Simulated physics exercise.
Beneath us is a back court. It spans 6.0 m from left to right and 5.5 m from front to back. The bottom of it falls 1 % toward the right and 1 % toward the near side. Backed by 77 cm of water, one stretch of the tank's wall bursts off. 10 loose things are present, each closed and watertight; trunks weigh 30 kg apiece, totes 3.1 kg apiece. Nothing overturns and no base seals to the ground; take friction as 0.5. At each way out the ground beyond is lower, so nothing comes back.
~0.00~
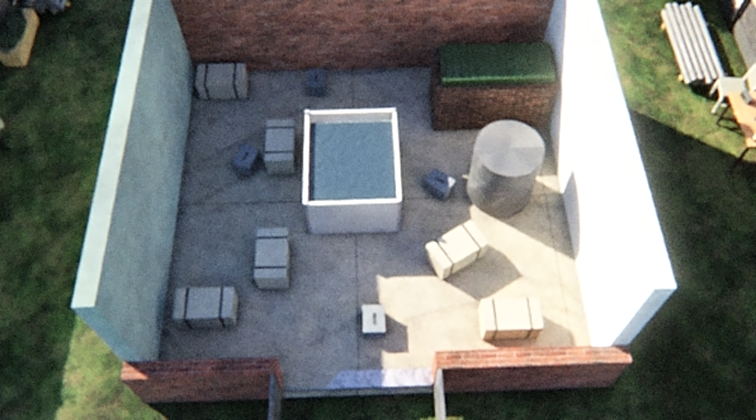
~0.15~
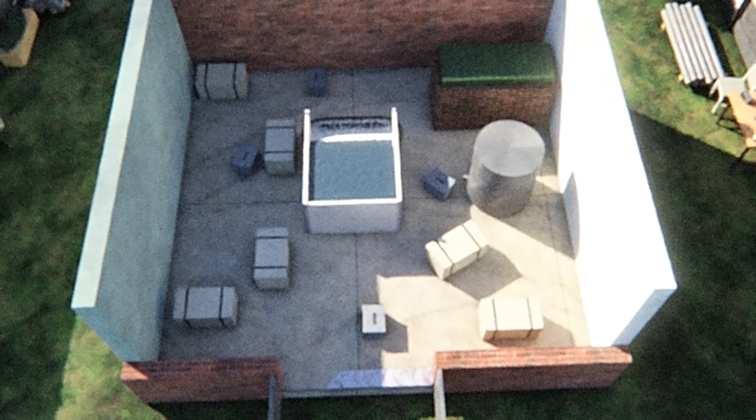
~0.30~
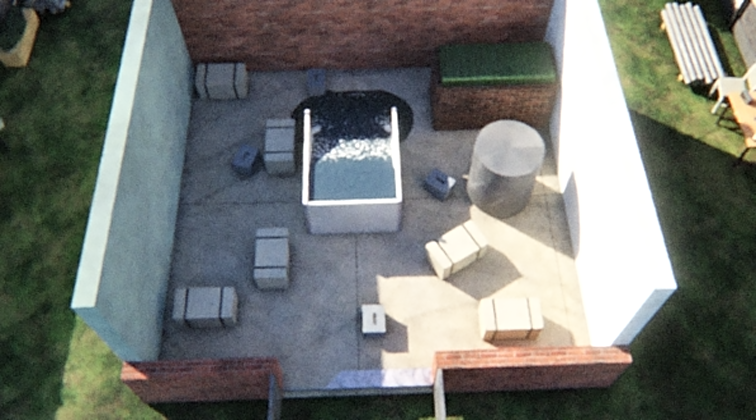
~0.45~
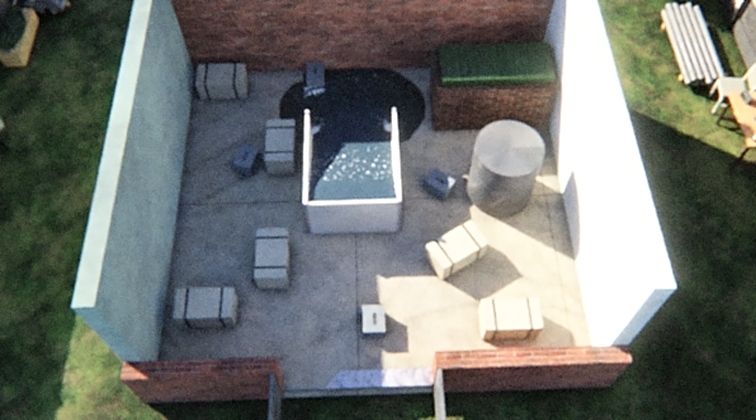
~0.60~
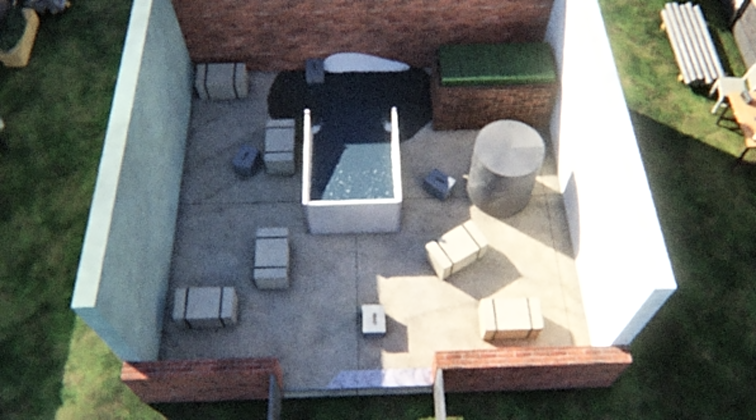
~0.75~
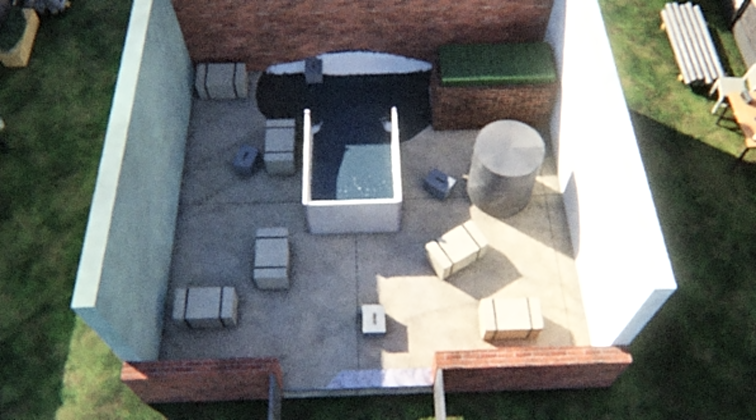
A walled back court with grass outside is seen from high above its near side by a still camera. A white-walled tank of blue-grey water stands near the middle, among pale strapped trunks and small blue-grey totes, with a grey cylinder and a green-topped brick planter to the right. The tank's far side bursts off, water spreads darkly to the back brick wall, and one tote slides slightly backward.
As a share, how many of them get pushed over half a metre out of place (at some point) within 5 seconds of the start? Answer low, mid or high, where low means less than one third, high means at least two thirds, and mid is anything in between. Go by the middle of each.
Mid.
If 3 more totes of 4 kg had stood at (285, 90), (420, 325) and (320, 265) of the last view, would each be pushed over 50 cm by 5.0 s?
Beyond it, within it, within it.
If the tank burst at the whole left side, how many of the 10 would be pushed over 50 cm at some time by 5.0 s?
In that case the number is 6.
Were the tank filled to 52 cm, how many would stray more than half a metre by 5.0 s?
4.
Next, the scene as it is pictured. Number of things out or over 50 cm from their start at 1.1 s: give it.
By my tally, 0.
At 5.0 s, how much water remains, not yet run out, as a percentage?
Roughly 100 percent.
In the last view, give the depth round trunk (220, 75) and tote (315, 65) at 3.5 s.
Close to 4 and 7 centimetres.
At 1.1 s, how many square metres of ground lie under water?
About 7.5 m2.
After 1.1 s 0 of 10 are over 50 cm from their spots; 1 afloat.
After 2.2 s 2 of 10 are over 50 cm from their spots; 1 afloat.
After 3.5 s 4 of 10 are over 50 cm from their spots; 1 afloat.
After 5.0 s 5 of 10 are over 50 cm from their spots, and 5 have been at some point; 2 afloat.
